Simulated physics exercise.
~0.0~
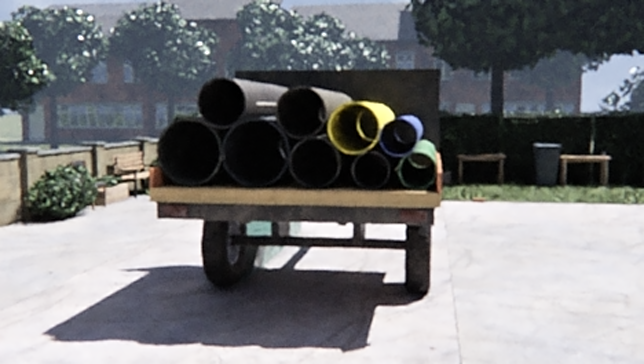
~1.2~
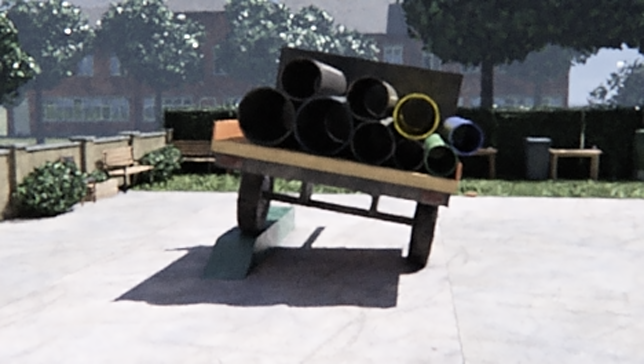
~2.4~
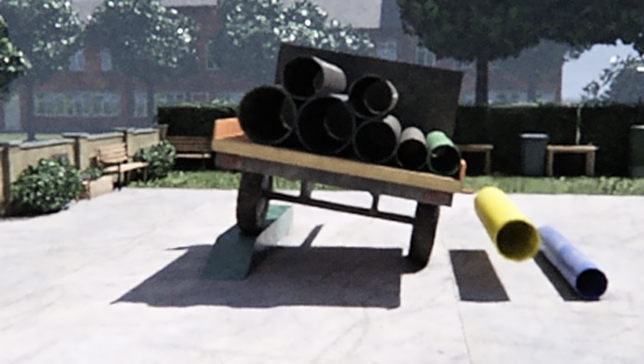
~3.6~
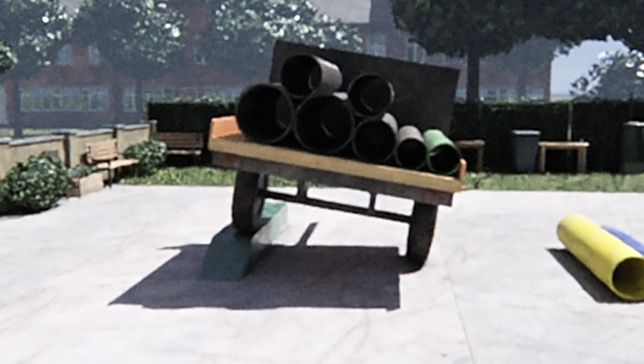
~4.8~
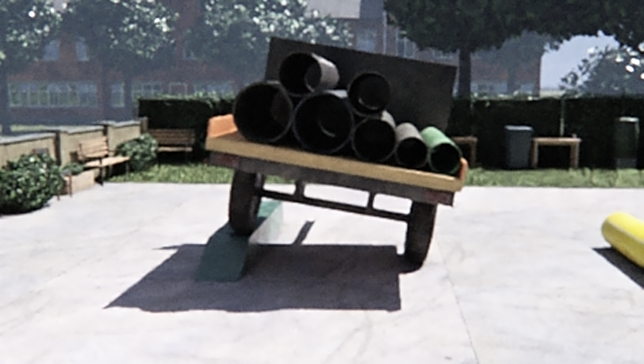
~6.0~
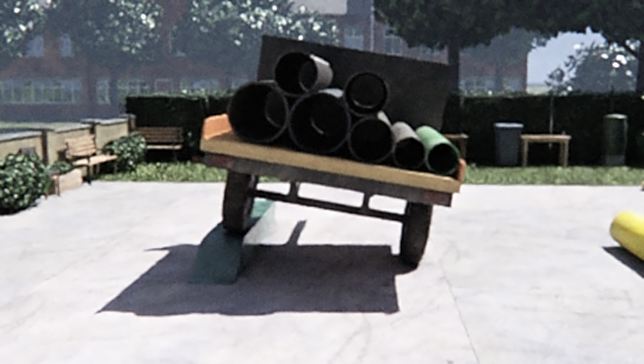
At first, a flat trailer stacked with dark pipes and a yellow, a blue and a green one stands level on a paved yard. One wheel rides up onto a raised block on the left, and the deck tilts down to the right. The blue pipe and then the yellow one roll right and drop off the low side. Both move away across the paving, while the green pipe stays at the deck's right edge. At the end, the trailer still leans with the green and dark pipes aboard, and only part of the yellow pipe shows on the ground at far right.
